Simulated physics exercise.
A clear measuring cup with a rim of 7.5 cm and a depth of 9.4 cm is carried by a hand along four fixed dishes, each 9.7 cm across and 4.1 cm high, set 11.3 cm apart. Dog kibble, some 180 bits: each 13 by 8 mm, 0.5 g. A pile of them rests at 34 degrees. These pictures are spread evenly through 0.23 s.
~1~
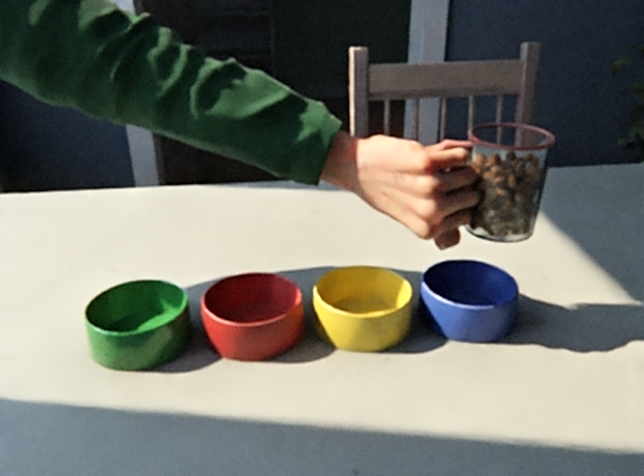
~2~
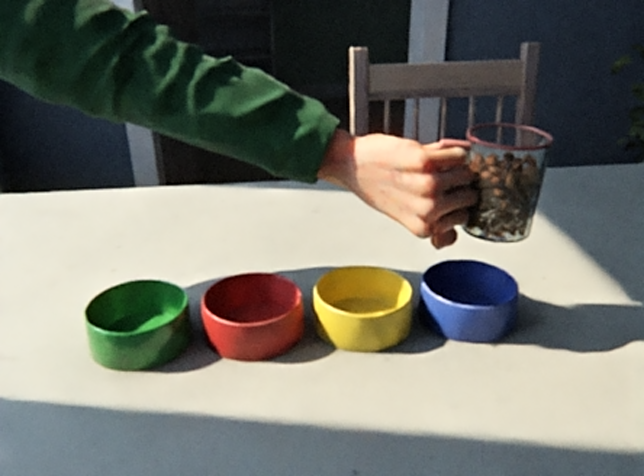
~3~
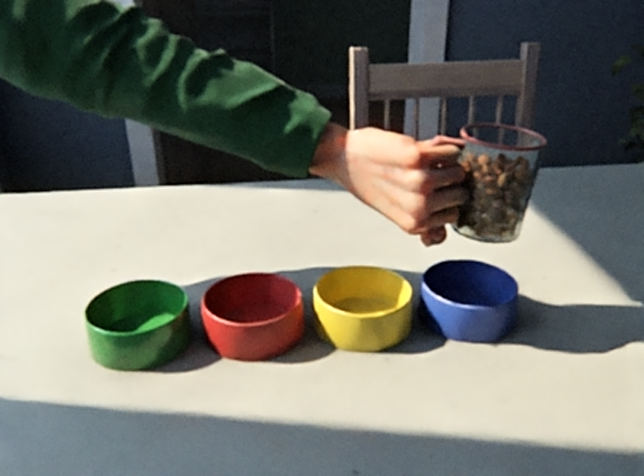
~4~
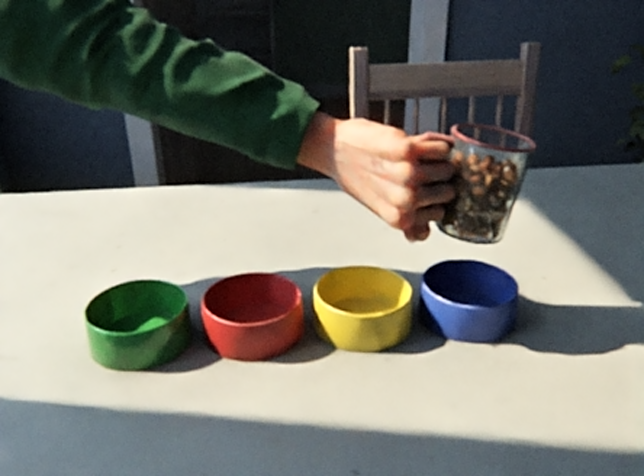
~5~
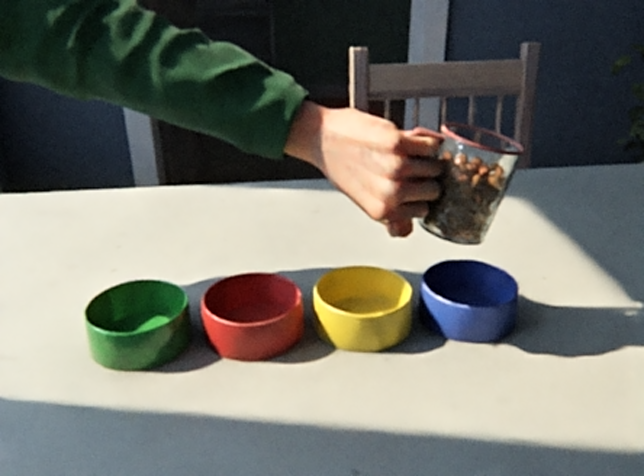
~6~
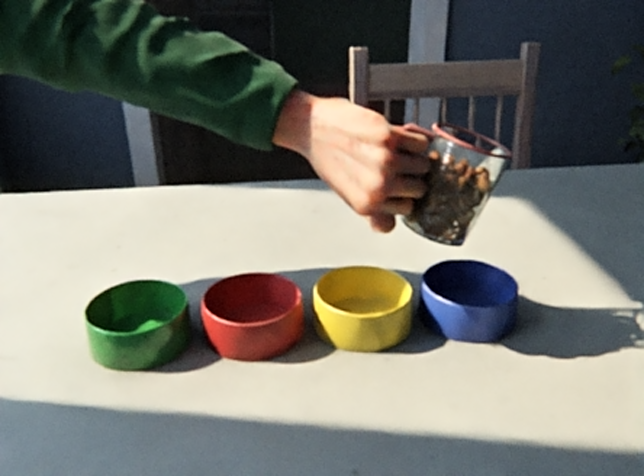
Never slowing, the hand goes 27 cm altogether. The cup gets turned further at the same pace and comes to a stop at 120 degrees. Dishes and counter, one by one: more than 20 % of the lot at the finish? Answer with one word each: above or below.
Red dish above, blue dish below, green dish below, yellow dish below, counter above.
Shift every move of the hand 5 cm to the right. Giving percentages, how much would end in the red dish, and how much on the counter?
Shares in that case - red 0 / counter 0.
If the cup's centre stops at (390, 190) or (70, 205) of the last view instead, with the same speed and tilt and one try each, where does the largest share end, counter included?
Try 1 - blue; try 2 - green.
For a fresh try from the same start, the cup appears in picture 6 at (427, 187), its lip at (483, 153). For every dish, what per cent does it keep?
Per cent kept: Red 60, blue 0, green 0, yellow 10.
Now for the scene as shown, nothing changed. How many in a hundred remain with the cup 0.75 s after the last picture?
Roughly 100 %.
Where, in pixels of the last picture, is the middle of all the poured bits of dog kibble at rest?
Somewhere near (279, 318) in the last picture.
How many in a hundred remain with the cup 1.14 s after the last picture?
Roughly 40 %.
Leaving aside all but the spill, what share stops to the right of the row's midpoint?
Estimated share comes to about 60 per cent.
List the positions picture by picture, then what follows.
The first frame shows cup at (504, 183), tilt 0 degrees, lip at (550, 134), moved 0.0 cm; middle of the pieces at (503, 198); blue dish at (470, 282); yellow dish at (363, 289); red dish at (252, 297); green dish at (137, 305).
The second frame shows cup at (502, 183), tilt 1 degrees, lip at (547, 135), moved 0.3 cm; middle of the pieces at (501, 199).
The third frame shows cup at (494, 184), tilt 4 degrees, lip at (541, 138), moved 1.1 cm; middle of the pieces at (492, 199).
The fourth frame shows cup at (480, 185), tilt 9 degrees, lip at (531, 142), moved 2.4 cm; middle of the pieces at (477, 200).
The fifth frame shows cup at (466, 185), tilt 14 degrees, lip at (519, 146), moved 3.8 cm; middle of the pieces at (462, 200).
The sixth frame shows cup at (452, 186), tilt 19 degrees, lip at (508, 151), moved 5.2 cm; middle of the pieces at (447, 200); blue dish at (470, 282); yellow dish at (363, 289); red dish at (252, 297); green dish at (137, 305).
Then, 0.45 s after the last picture, tilt 67 degrees; cup holds 100 %.
Then, 0.75 s after the last picture, tilt 99 degrees; cup holds 100 %.
Then, 1.14 s after the last picture, tilt 120 degrees; cup holds 40 %, red 40 %.
In the end, red 65 %, blue 0 %, green 0 %, yellow 5 %, counter 30 %.
